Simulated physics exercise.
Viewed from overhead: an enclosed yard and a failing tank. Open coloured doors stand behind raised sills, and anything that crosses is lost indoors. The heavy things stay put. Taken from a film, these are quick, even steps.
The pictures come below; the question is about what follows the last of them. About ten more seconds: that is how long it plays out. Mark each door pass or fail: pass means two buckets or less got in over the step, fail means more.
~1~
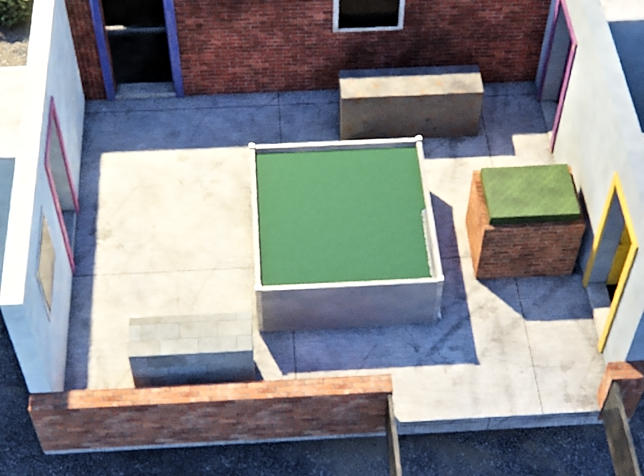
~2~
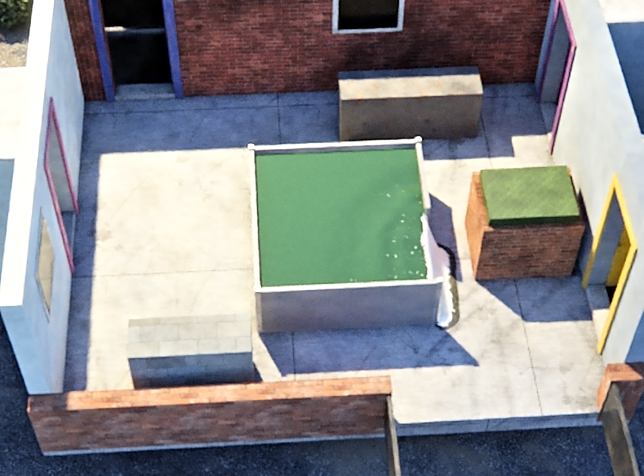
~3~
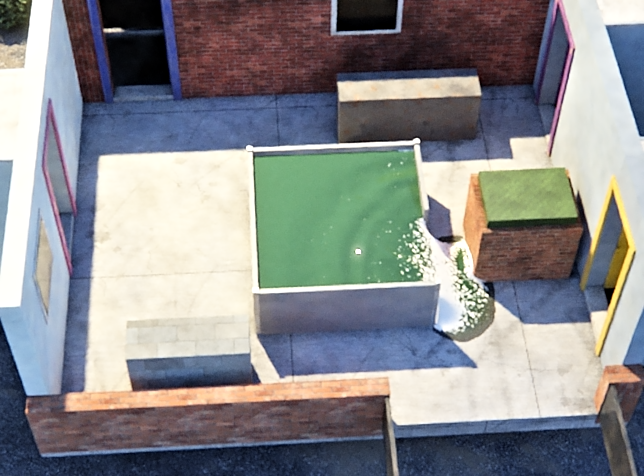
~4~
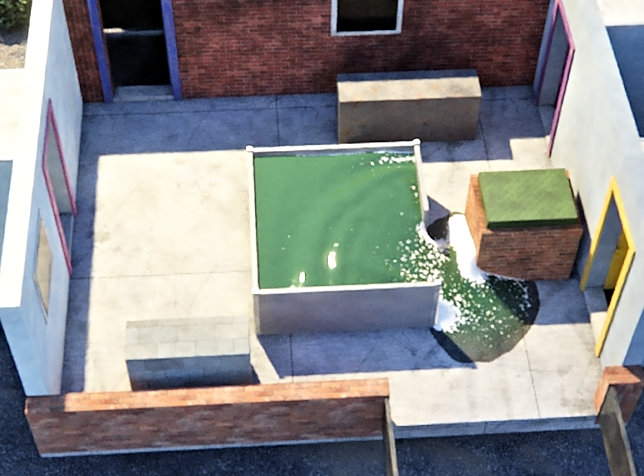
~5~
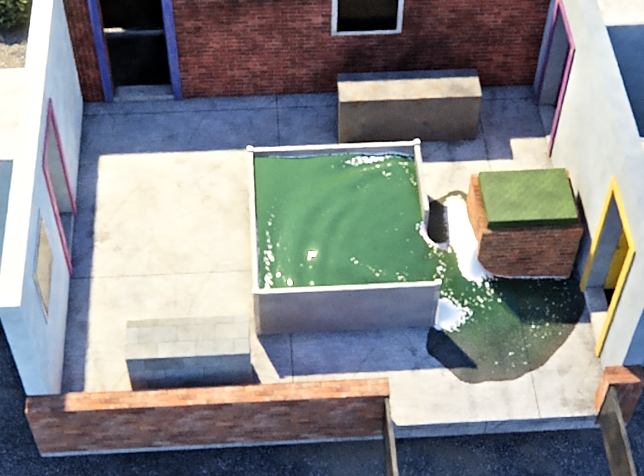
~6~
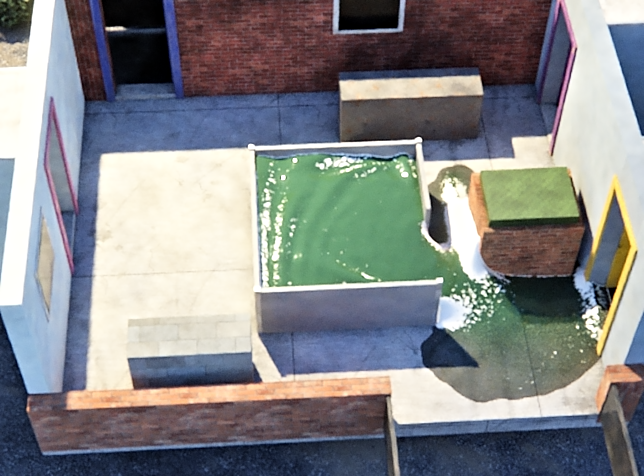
Yellow door - fail, purple door - fail, pink door - pass, blue door - pass.
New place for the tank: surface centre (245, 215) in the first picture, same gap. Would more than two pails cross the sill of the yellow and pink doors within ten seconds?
Checking both: Yellow door surpasses the limit, pink door remains within limits.
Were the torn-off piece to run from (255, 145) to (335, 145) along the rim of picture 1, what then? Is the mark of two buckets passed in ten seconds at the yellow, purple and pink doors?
The yellow door falls short, the purple door exceeds the limit and the pink door falls short.
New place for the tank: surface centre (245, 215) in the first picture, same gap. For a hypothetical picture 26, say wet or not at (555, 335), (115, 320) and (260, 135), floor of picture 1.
One after the other: Reached, untouched, reached.
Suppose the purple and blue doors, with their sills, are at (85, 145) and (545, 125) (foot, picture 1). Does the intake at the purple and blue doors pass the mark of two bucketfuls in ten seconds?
What you'd see: The purple door tops the limit and the blue door tops the limit.
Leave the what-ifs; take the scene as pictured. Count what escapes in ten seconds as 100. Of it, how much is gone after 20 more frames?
Roughly 50 %.
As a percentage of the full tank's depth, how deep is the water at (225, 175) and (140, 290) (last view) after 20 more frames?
Estimate, in order: 4 and 0 percent.
A moment on, water covers 25 % of the floor; the yellow door far over two buckets in, the purple door not reached, the pink door not reached, the blue door not reached.
Next, water covers 30 % of the floor; the yellow door far over two buckets in, the purple door under two buckets in, the pink door not reached, the blue door not reached.
Then, water covers 45 % of the floor; the yellow door far over two buckets in, the purple door over two buckets in, the pink door not reached, the blue door not reached.
Later, water covers 60 % of the floor; the yellow door far over two buckets in, the purple door far over two buckets in, the pink door wet at the sill, nothing in, the blue door wet at the sill, nothing in.
In the end, water covers 80 % of the floor; the yellow door far over two buckets in, the purple door far over two buckets in, the pink door wet at the sill, nothing in, the blue door wet at the sill, nothing in.
